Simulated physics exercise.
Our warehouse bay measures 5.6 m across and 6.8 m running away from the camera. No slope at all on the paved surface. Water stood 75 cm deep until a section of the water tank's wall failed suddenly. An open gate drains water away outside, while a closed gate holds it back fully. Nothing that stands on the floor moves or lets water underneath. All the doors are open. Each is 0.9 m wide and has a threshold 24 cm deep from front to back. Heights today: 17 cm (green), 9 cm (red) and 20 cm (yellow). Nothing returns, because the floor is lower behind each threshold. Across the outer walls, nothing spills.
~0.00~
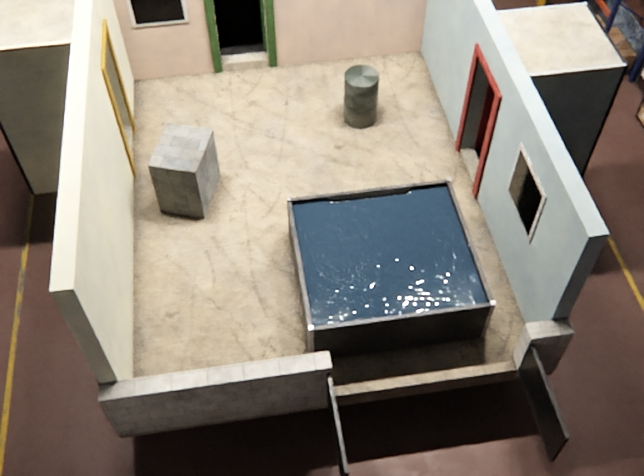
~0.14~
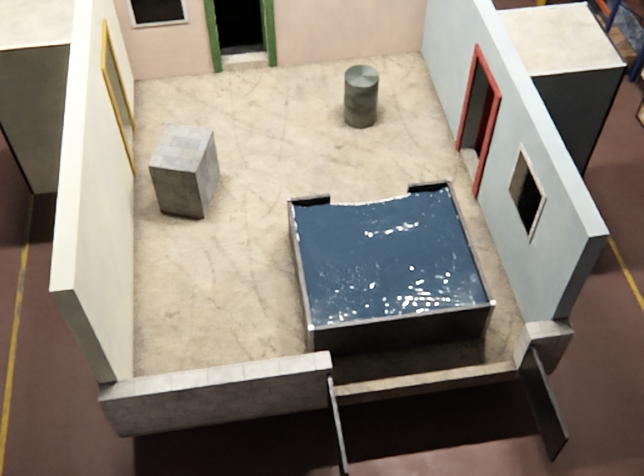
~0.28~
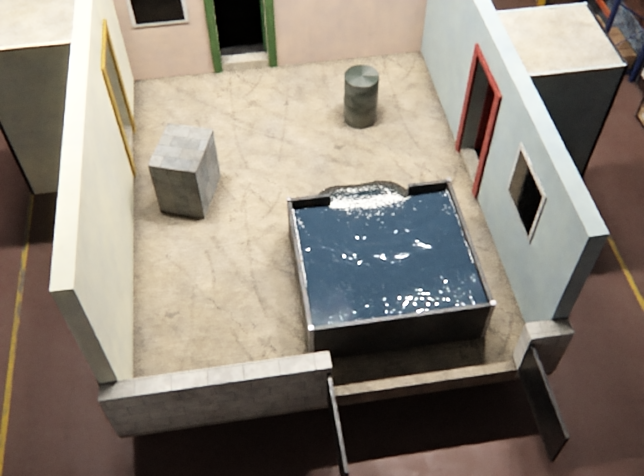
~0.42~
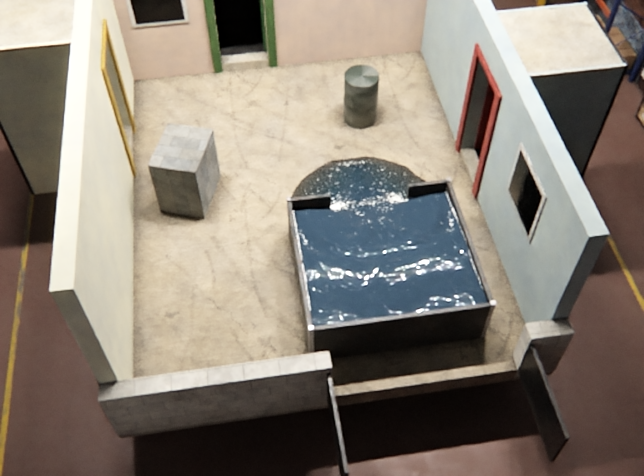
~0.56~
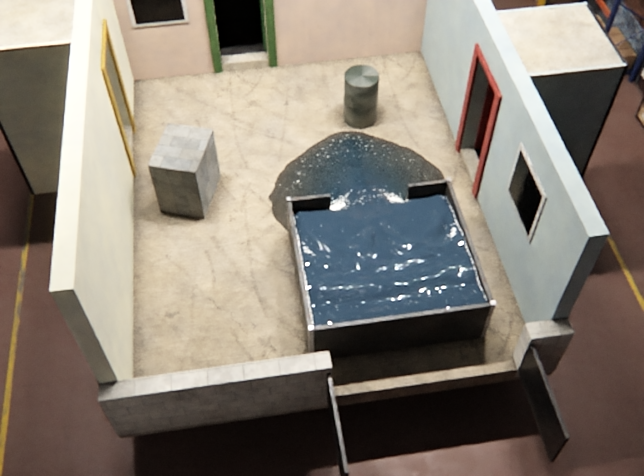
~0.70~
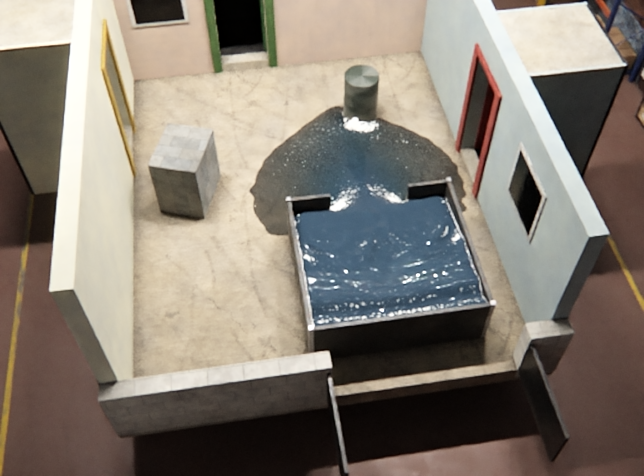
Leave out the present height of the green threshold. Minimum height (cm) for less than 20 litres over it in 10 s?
Around 24 cm.
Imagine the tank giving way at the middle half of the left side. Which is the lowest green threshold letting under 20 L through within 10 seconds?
About 7.0 cm.
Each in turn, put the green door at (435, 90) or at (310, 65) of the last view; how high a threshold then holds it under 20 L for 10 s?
Minimums: Roughly 23 cm and 22 cm.
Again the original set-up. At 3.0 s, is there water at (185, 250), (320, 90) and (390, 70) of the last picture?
Spot one bone dry, spot two awash, spot three awash.
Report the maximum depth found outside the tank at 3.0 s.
It gets to close to 39 centimetres there.
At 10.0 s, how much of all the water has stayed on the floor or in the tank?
What remains is some 94 per cent of the water.
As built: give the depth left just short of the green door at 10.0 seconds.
It stands about 12.5 centimetres deep.
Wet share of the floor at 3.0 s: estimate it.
Approximately 60 %.
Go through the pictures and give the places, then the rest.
The first frame shows the water tank at (385, 252) is whole and still, 75 cm deep; the green door at (241, 25) is dry.
In the second frame, the front is at a hidden place, 0.4 m from the gap on the far side; 0.3 m2 of floor is wet, 75 cm left at the back.
In the third frame, water pours out on the far side and has run 0.8 m, to (332, 191); about 12 cm deep outside, 75 cm at the back.
In the fourth frame, the front is at (340, 163), 1.4 m from the gap on the far side; 2.4 m2 of floor is wet, 75 cm left at the back.
In the fifth frame, water pours out on the far side and has run 2.1 m, to (340, 136); about 6 cm deep outside, 73 cm at the back.
In the sixth frame, water pours out on the far side and has run 2.8 m, to (334, 111); about 5 cm deep outside, 66 cm at the back; the green door at (241, 25), 4.5 m from the gap, is still 2.0 m from the nearest water.
After 1.4 s water covers 40 % of the floor, deepest (46 cm) near (361, 221); it has not reached the green door.
After 3.0 s water covers 60 % of the floor, deepest (39 cm) near (135, 84); 26 cm at the green door, 59 litres in over its 17 cm threshold.
After 10.0 s water covers 100 % of the floor, deepest (16 cm) near (427, 66); 13 cm at the green door, 112 litres in over its 17 cm threshold.
At the green door as built, the water arrived by 1.5 s and peaked near 29 cm at 2.4 s.
Run again over the same 10 s with other heights there, 50 litres in over 21 cm, 6 litres over 28 cm. The limit of 20 litres is kept from about 24 cm up.
